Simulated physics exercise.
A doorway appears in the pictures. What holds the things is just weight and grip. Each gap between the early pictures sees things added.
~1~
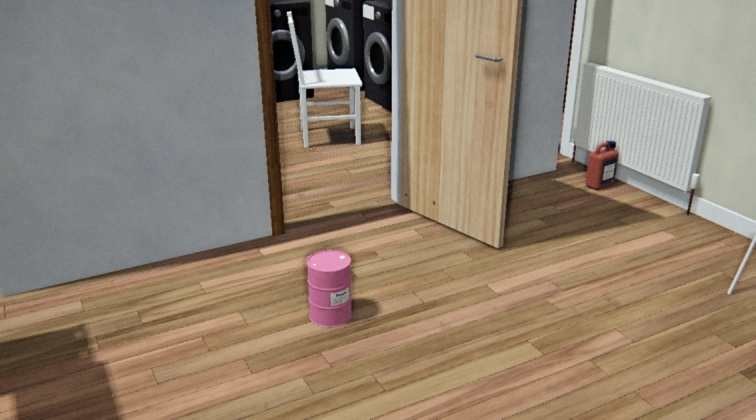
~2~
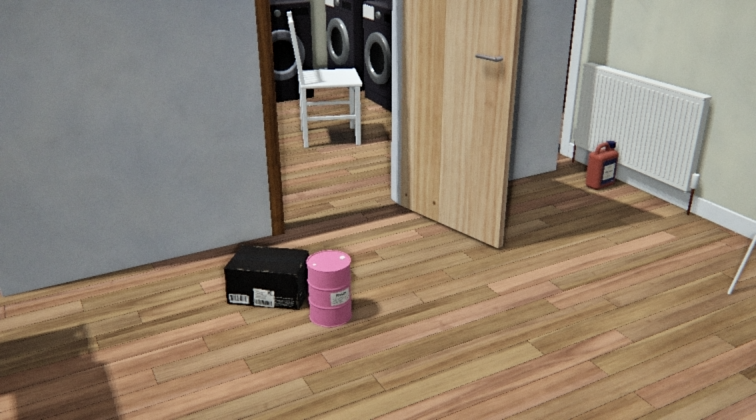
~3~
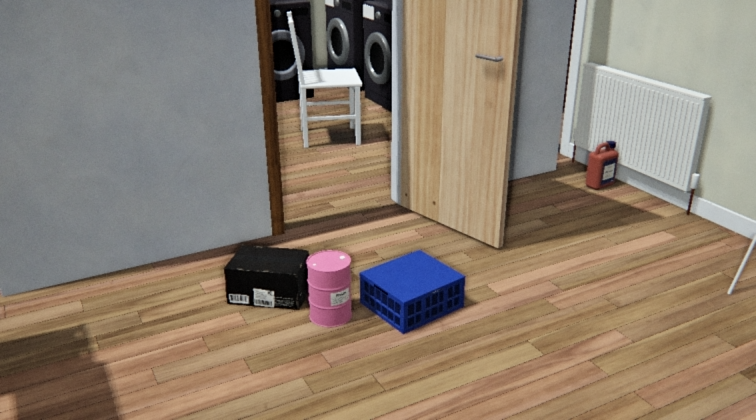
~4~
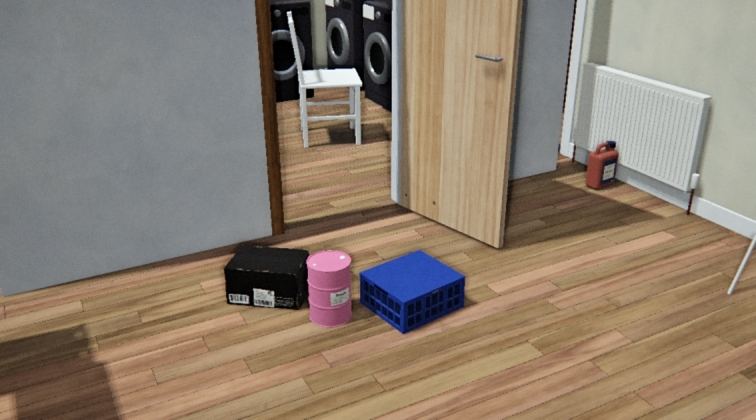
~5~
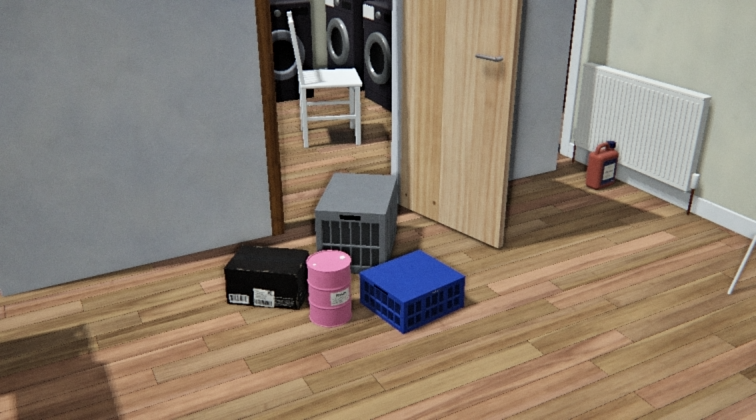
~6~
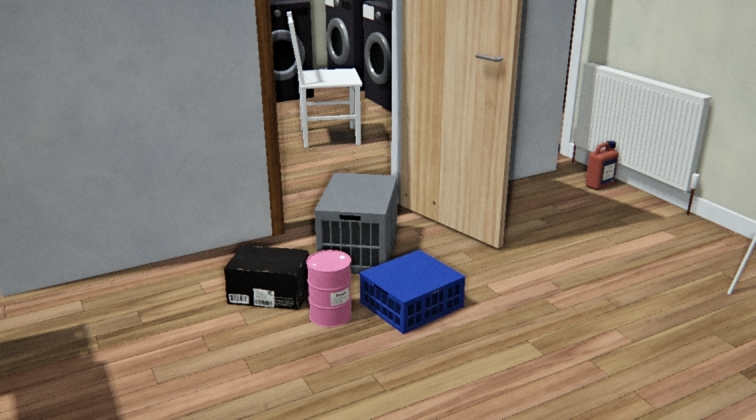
The video shows a pink canister on a wooden floor before a wide-open, motionless door, as a black parcel appears to its left, then a blue crate to its right, and finally a grey chest behind them near the doorway.
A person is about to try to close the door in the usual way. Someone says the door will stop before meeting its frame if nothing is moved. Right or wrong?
Right.
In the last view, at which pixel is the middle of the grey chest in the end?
End position, last frame: About (353, 222).
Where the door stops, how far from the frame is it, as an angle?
The door ends up some 55° open.
Then, 0.70 s after the last picture, open by 86°.
Then, 1.20 s after the last picture, open by 63°.
At rest, open by 53°; all 4 in place. Seen from the same camera at the end, grey chest near (353, 222).
